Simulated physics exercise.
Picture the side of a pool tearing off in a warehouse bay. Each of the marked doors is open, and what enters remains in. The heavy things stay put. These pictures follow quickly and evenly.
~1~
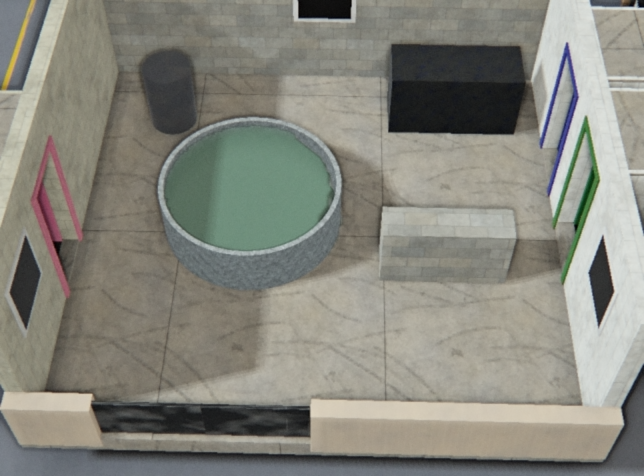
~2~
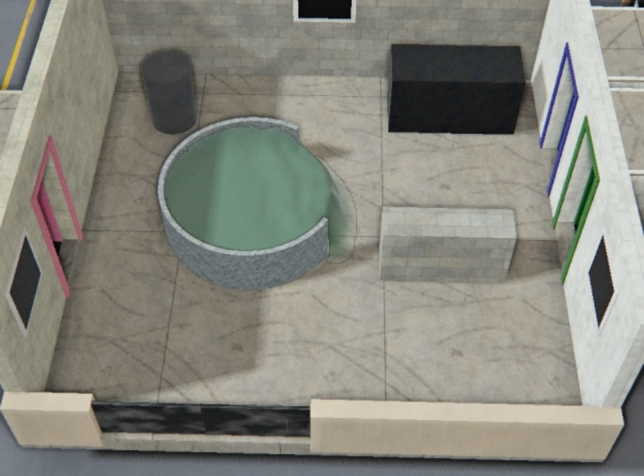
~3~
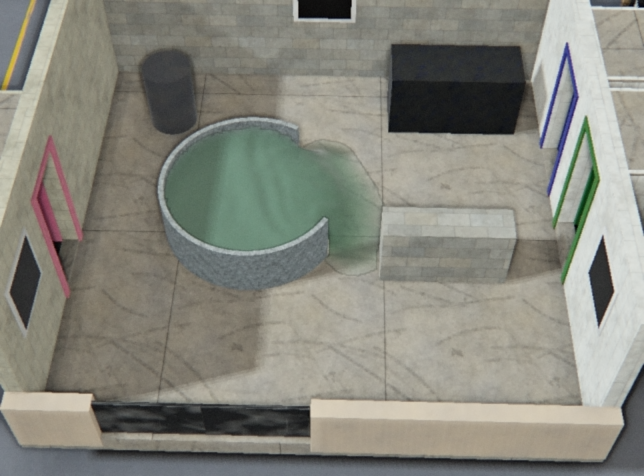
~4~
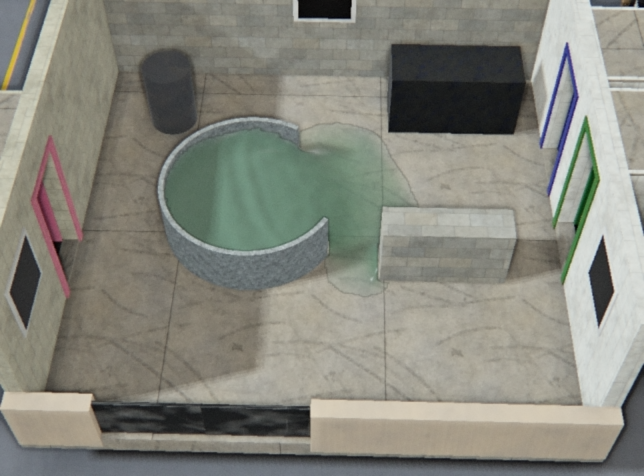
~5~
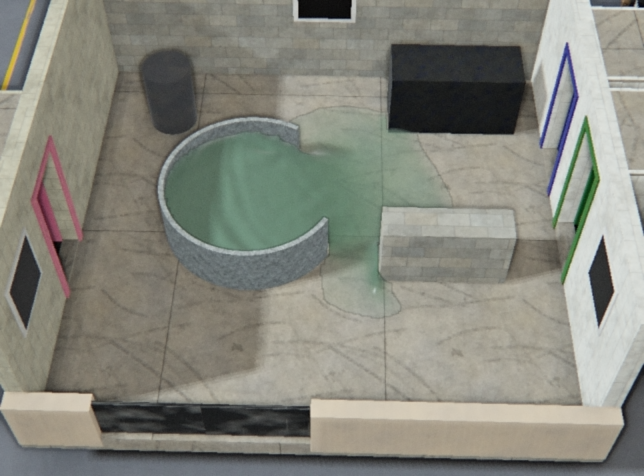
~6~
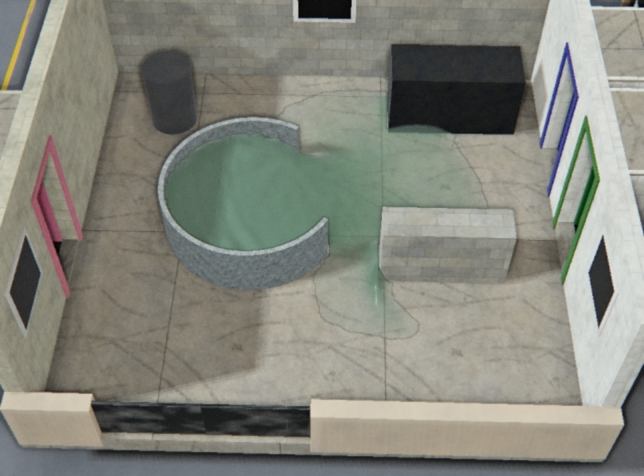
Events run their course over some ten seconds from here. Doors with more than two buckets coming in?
At the end, pink door: Two pails at most. Blue door: Over two pails. Green door: Over two pails.
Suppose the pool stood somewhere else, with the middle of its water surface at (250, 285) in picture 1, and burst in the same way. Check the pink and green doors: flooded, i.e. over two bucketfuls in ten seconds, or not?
Result: Pink stays within the threshold, and green stays within the threshold.
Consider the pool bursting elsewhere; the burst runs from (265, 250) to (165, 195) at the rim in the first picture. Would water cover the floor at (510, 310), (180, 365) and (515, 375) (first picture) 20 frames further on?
First soaked, second soaked, third soaked.
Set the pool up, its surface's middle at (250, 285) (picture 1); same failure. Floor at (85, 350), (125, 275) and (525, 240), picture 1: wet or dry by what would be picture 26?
Point by point: Still bare; still bare; swamped.
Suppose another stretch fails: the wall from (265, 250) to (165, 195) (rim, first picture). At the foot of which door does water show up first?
The pink door, I'd guess.
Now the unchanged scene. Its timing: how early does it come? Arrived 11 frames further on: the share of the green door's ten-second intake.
Close to 45 %.
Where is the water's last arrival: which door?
Going by the pictures, I'd say the door marked pink.
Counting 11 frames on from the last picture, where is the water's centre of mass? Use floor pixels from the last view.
I reckon somewhere around (359, 203).
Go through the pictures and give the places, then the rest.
In the first picture, the round pool at (250, 186) is whole and still.
In the second picture, water pours out at (333, 192) and has run to (339, 259).
In the third picture, the front is at (359, 270), out from the gap at (333, 195).
In the fourth picture, water pours out at (333, 197) and has run to (372, 290).
In the fifth picture, water pours out at (333, 197) and has run to (385, 115).
In the sixth picture, the front is at a hidden place, out from the gap at (333, 197).
A moment on, water covers 35 % of the floor; the pink door not reached, the blue door under two buckets in, the green door under two buckets in.
Next, water covers 45 % of the floor; the pink door not reached, the blue door far over two buckets in, the green door over two buckets in.
Then, water covers 60 % of the floor; the pink door not reached, the blue door far over two buckets in, the green door far over two buckets in.
Later, water covers 75 % of the floor; the pink door not reached, the blue door far over two buckets in, the green door far over two buckets in.
In the end, water covers 100 % of the floor; the pink door under two buckets in, the blue door far over two buckets in, the green door far over two buckets in.
